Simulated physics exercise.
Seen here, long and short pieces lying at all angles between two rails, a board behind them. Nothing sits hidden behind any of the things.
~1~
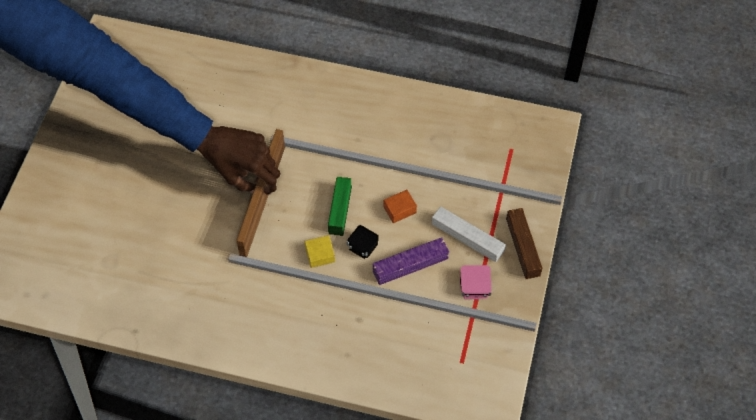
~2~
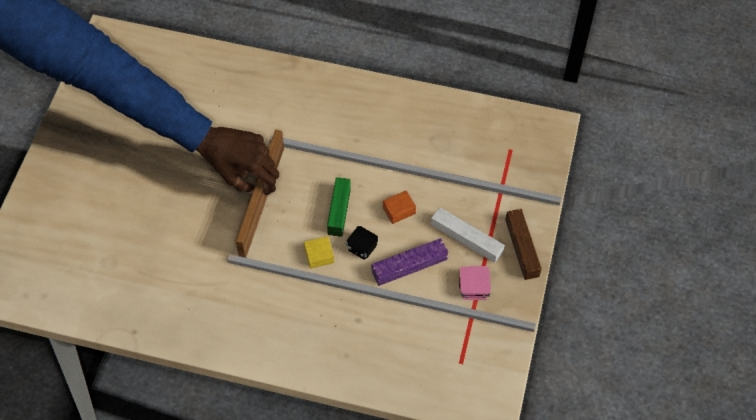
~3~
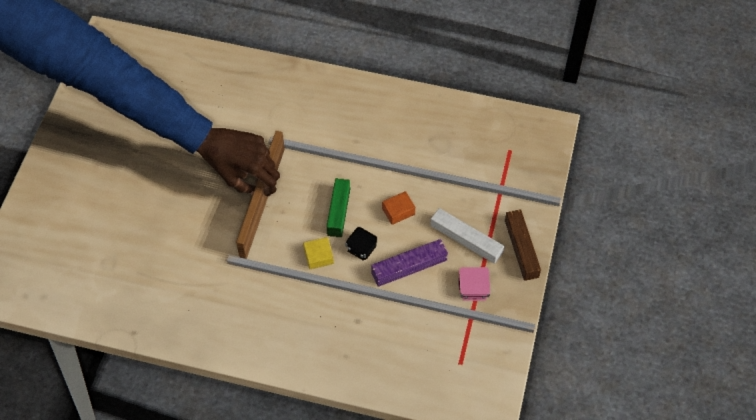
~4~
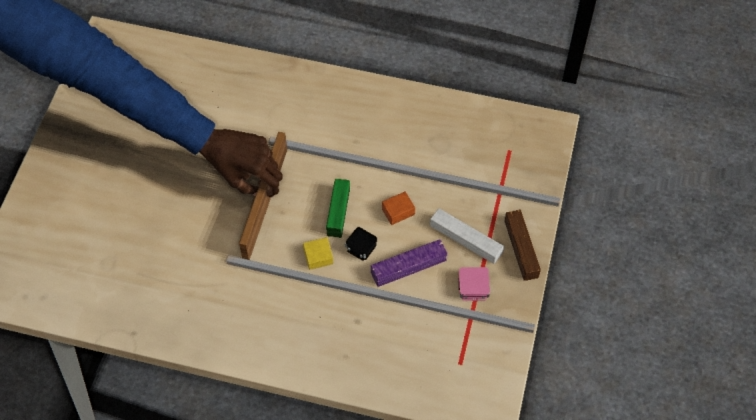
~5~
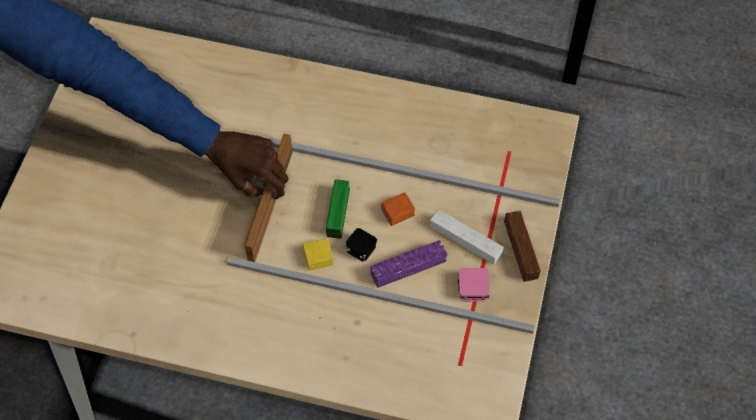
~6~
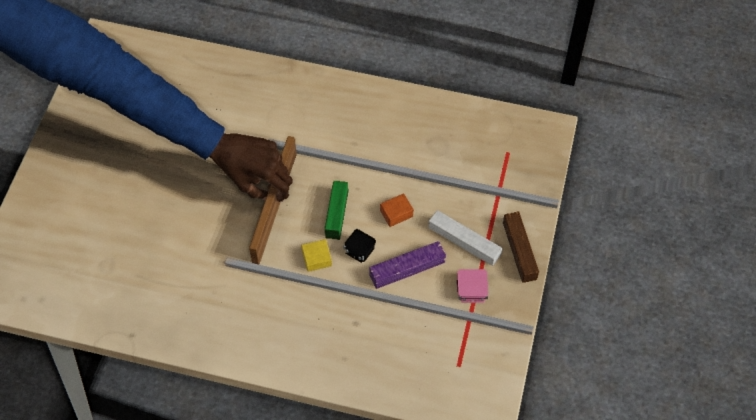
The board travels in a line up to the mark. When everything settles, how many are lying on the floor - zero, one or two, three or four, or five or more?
When it settles, one or two are on the floor.
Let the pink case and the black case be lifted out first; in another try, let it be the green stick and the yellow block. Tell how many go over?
Result: 0 in the first case, with 0 in the second.
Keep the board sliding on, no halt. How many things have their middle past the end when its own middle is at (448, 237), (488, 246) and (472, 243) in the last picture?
Respectively, 0, 2 and 1.
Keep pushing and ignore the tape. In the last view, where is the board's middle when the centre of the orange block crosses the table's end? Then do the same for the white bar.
The orange block gives roughly (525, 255), the white bar roughly (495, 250).
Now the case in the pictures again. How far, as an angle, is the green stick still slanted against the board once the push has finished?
Close to 0°.
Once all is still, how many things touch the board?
The count in contact is 2.
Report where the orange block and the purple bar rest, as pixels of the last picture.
In the last picture the first middle sits at (518, 221) and the other at (530, 286).
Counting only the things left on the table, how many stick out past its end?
2, I think.
Early on, none off yet; brown bar at rest near (521, 247); pink case at rest near (472, 286); white bar at rest near (465, 238).
A while later, none off yet; brown bar at rest near (521, 247); pink case at rest near (472, 286); white bar travelled a little near (474, 240).
Further along, none off yet; brown bar travelled a little near (536, 245); pink case travelled about its own width near (513, 302); white bar travelled about its own width near (517, 239).
Finally, the number that fall off is one or two; lost, pink case and brown bar.
